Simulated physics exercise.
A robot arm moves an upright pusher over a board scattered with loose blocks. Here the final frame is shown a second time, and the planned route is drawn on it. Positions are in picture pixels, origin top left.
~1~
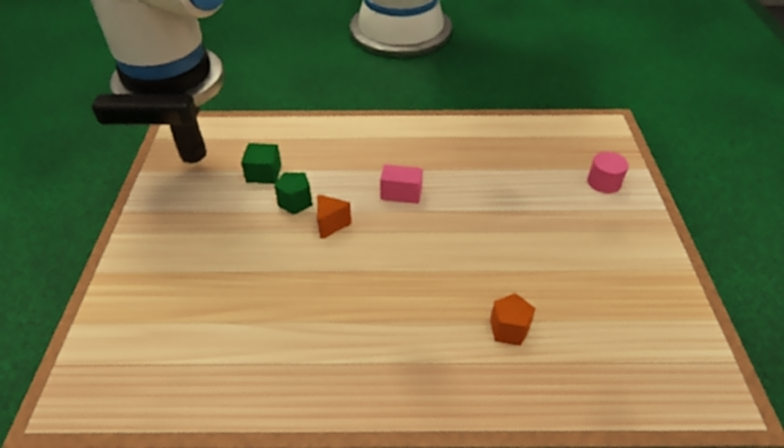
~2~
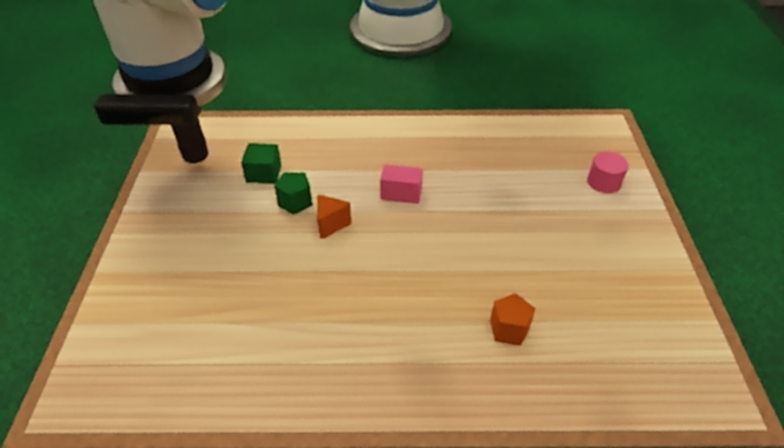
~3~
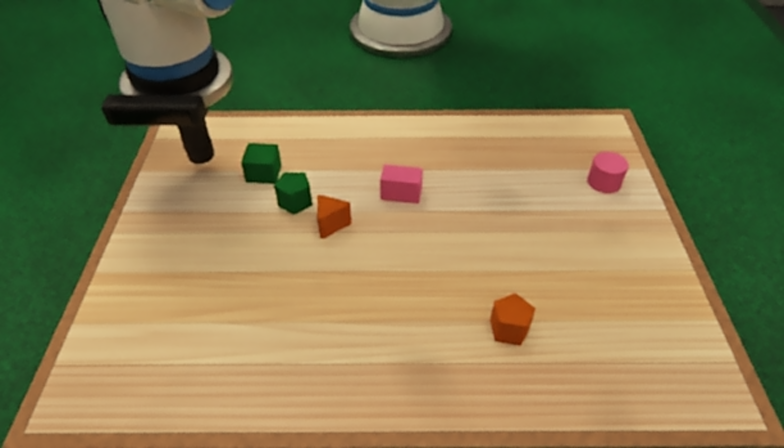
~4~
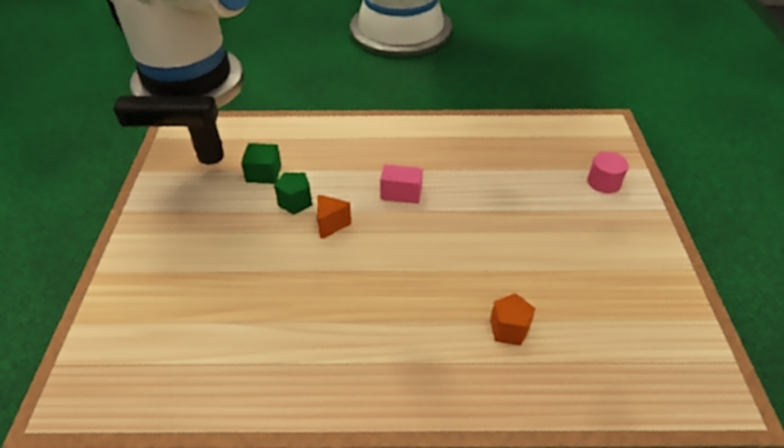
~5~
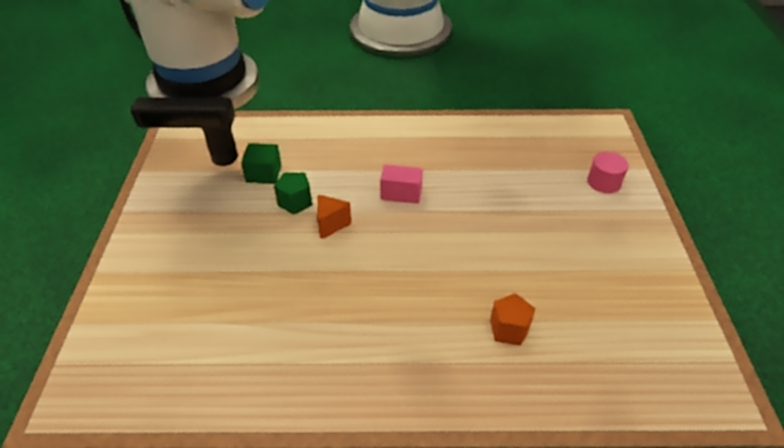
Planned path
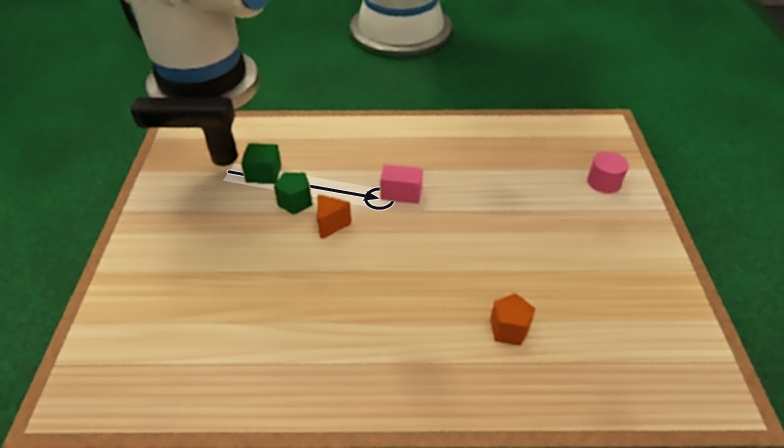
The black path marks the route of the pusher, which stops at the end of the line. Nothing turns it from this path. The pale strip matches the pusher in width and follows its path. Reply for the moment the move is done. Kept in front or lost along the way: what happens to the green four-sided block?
My answer is that the green four-sided block has slipped off.
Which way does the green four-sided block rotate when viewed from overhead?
The turn is anti-clockwise.
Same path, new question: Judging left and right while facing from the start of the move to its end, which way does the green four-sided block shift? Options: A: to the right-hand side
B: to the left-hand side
B.
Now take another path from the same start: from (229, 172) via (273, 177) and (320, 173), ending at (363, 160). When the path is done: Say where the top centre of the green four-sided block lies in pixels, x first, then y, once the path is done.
Expect it around (391, 144).
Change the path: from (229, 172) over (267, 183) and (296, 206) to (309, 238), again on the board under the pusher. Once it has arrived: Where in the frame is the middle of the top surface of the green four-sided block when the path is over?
In the picture, that point is around (299, 155).
The line goes from (229, 172) directly to (380, 198).
The first path, step by step. One third of the way, pusher (276, 168); green four-sided block (305, 154), turned 35° anticlockwise.
Two thirds of the way, pusher (327, 176); green four-sided block (338, 151), turned 75° anticlockwise; green five-sided block (297, 185), turned 15° clockwise.
At the end, pusher (379, 185); green four-sided block (339, 150), turned 80° anticlockwise; green five-sided block (297, 185), turned 15° clockwise; orange three-sided block unmoved; pink oblong (413, 173), turned 15° anticlockwise.
